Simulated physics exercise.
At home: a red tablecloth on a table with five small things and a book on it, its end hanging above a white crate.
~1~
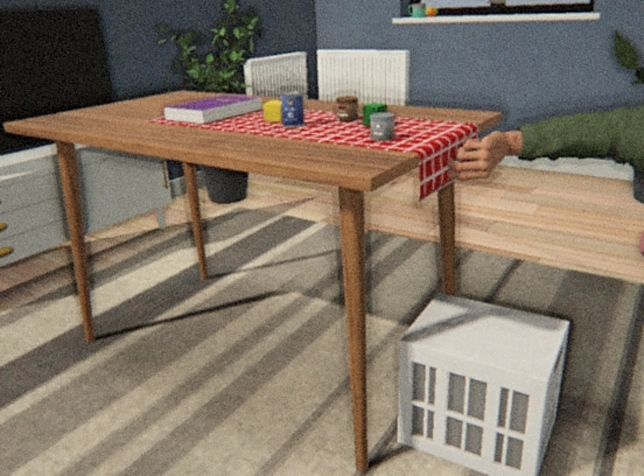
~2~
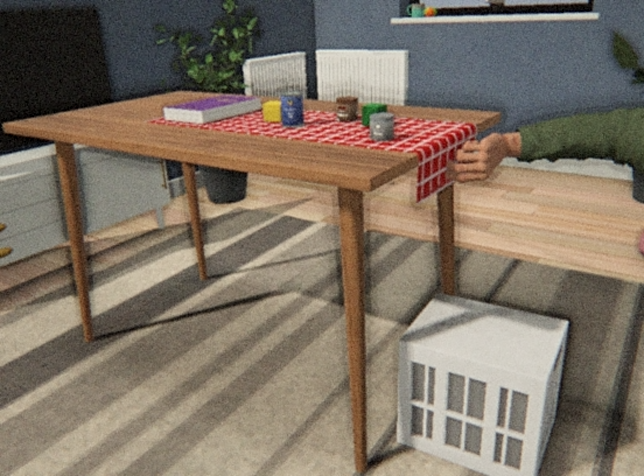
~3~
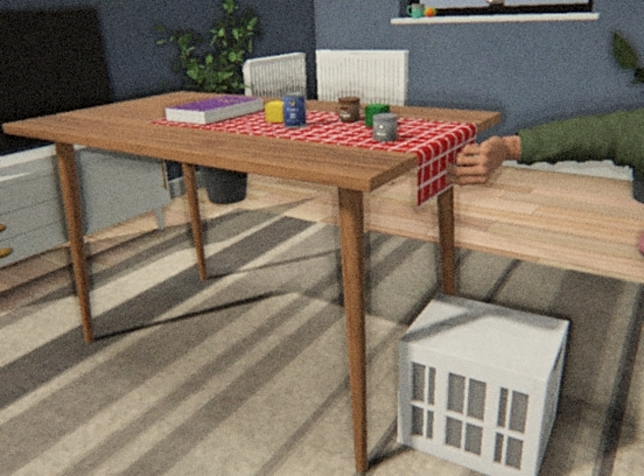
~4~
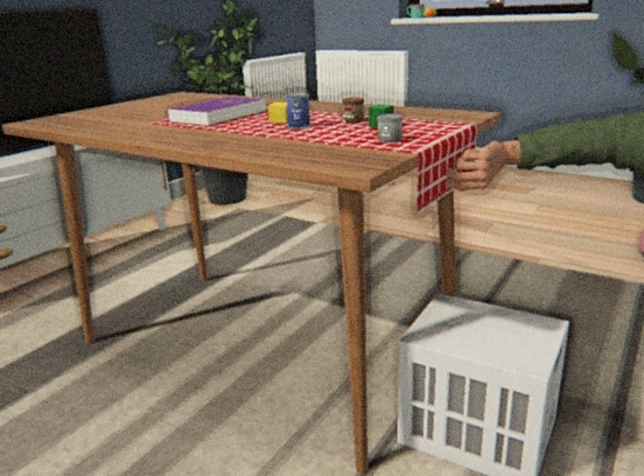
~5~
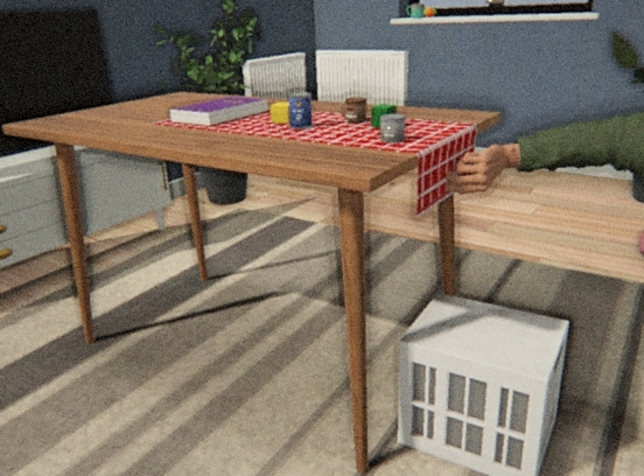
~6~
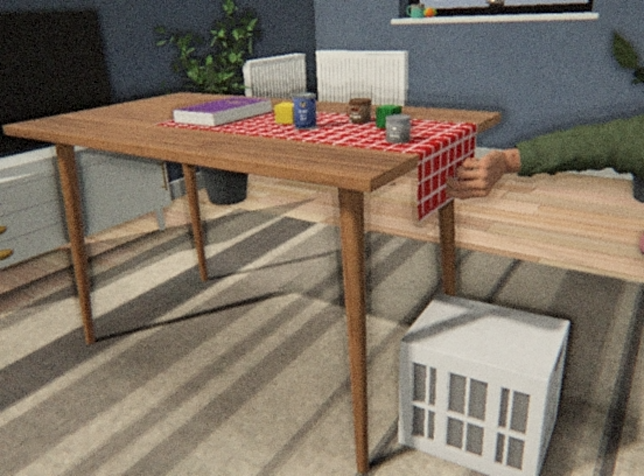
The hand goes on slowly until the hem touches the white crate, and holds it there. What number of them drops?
Over the edge go three.
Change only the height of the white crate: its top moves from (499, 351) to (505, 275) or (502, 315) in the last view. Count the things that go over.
In that case 1 and 2.
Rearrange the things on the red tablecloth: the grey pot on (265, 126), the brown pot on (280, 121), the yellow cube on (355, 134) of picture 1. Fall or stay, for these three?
The grey pot does not fall; the brown pot survives; the yellow cube drops off.
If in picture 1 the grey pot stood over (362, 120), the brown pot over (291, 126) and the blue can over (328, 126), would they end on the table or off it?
The grey pot falls; the brown pot keeps its place on top; the blue can drops off.
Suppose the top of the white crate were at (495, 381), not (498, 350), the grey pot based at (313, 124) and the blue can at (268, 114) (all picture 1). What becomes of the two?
The grey pot falls, the blue can does not fall.
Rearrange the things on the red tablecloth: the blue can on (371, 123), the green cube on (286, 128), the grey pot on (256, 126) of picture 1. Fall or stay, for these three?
The blue can tumbles off; the green cube survives; the grey pot holds on.
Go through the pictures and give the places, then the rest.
Hem (418, 204); grey pot (382, 115); green cube (375, 105); brown pot (347, 98); blue can (292, 93); yellow cube (276, 102); top of the crate (498, 350), in the first frame.
Hem (416, 205); grey pot (382, 115), in the second frame.
Hem (418, 209); green cube (377, 105), in the third frame.
Hem (418, 214); brown pot (353, 99); top of the crate (498, 351), in the fourth frame.
Hem (416, 217); blue can (300, 94), in the fifth frame.
Hem (419, 223); grey pot (398, 117); green cube (389, 106); brown pot (360, 100); blue can (304, 95); yellow cube (287, 104), in the sixth frame.
Soon after, hem near (448, 288); grey pot and green cube gone.
After that, hem on the crate; grey pot, green cube and brown pot gone.
In the end, hem on the crate; grey pot, green cube and brown pot gone. The table loses three.
